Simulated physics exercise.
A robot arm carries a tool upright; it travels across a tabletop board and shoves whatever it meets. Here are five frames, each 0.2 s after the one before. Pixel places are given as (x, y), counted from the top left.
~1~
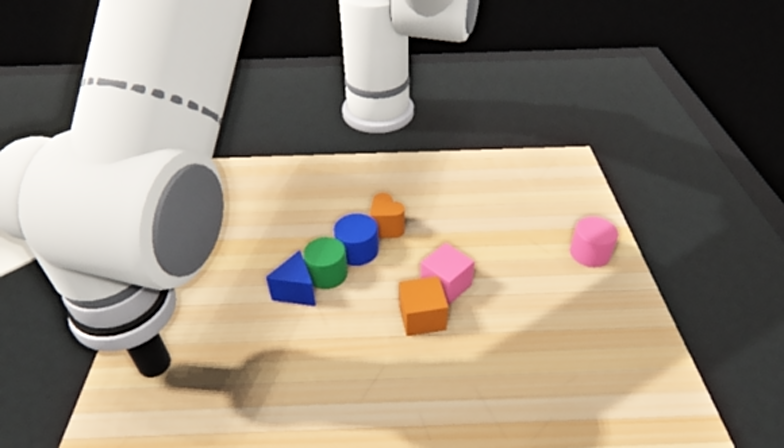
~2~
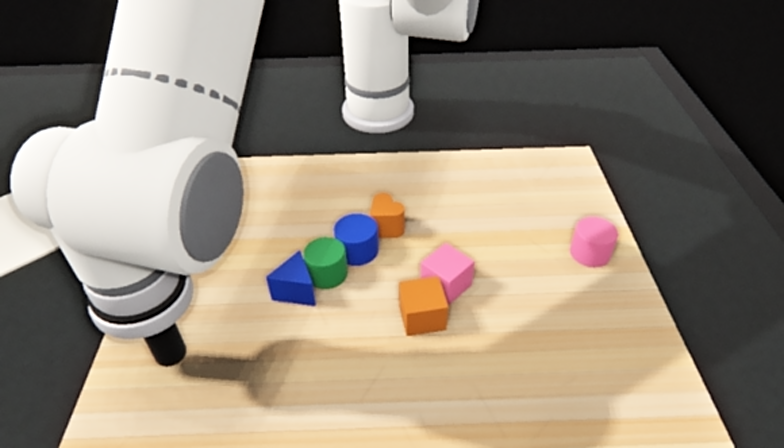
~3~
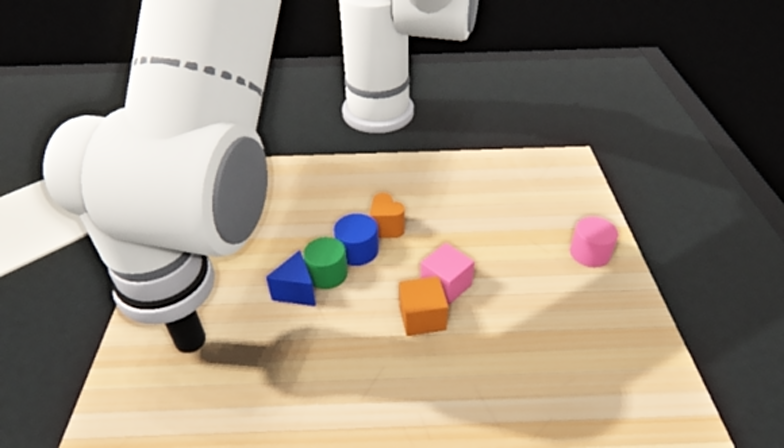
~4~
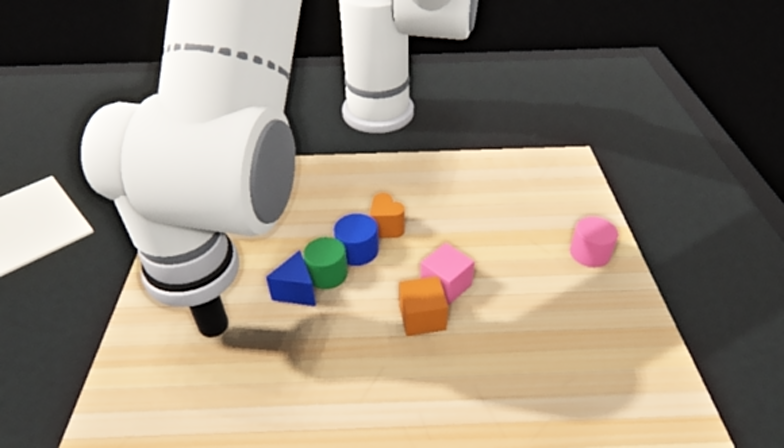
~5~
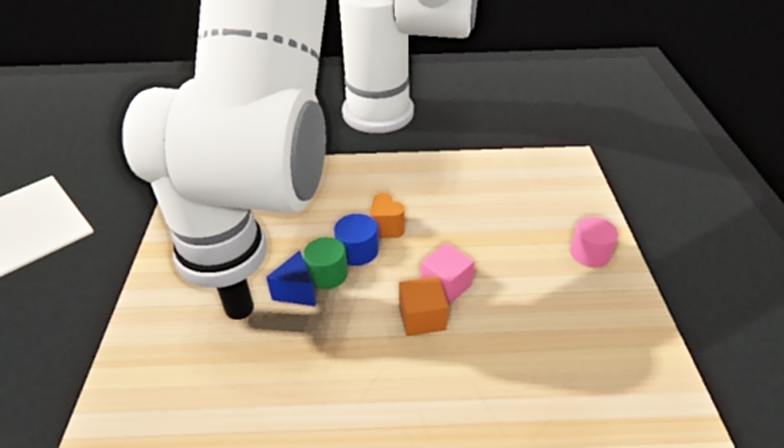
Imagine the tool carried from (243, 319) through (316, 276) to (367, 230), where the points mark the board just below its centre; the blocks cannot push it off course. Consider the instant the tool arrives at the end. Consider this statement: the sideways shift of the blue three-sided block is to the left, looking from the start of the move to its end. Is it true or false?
My answer: True.
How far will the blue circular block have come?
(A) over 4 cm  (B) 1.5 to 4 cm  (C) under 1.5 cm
A.
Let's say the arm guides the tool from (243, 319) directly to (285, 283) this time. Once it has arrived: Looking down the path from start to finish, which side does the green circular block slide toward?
The answer is right: Facing from the path's start to its end, that's where the green circular block shifts.
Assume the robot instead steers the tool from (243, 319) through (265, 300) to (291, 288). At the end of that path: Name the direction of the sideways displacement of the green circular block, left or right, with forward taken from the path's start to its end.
Picture yourself facing from the start of the path to its end: The green circular block moves off to your right.
On the path given first. One third of the way, tool at (292, 280); blue three-sided block at (310, 249), turned 20° clockwise; green circular block at (345, 246); blue circular block at (371, 221); orange heart block at (390, 200), turned 25° clockwise.
Two thirds of the way, tool at (337, 253); blue three-sided block at (324, 221), turned 25° anticlockwise; green circular block at (367, 246); blue circular block at (386, 218); orange heart block at (393, 195), turned 20° clockwise.
At the end, tool at (366, 221); blue three-sided block at (329, 214), turned 70° anticlockwise; green circular block at (370, 246); blue circular block at (398, 215); orange heart block at (397, 191).
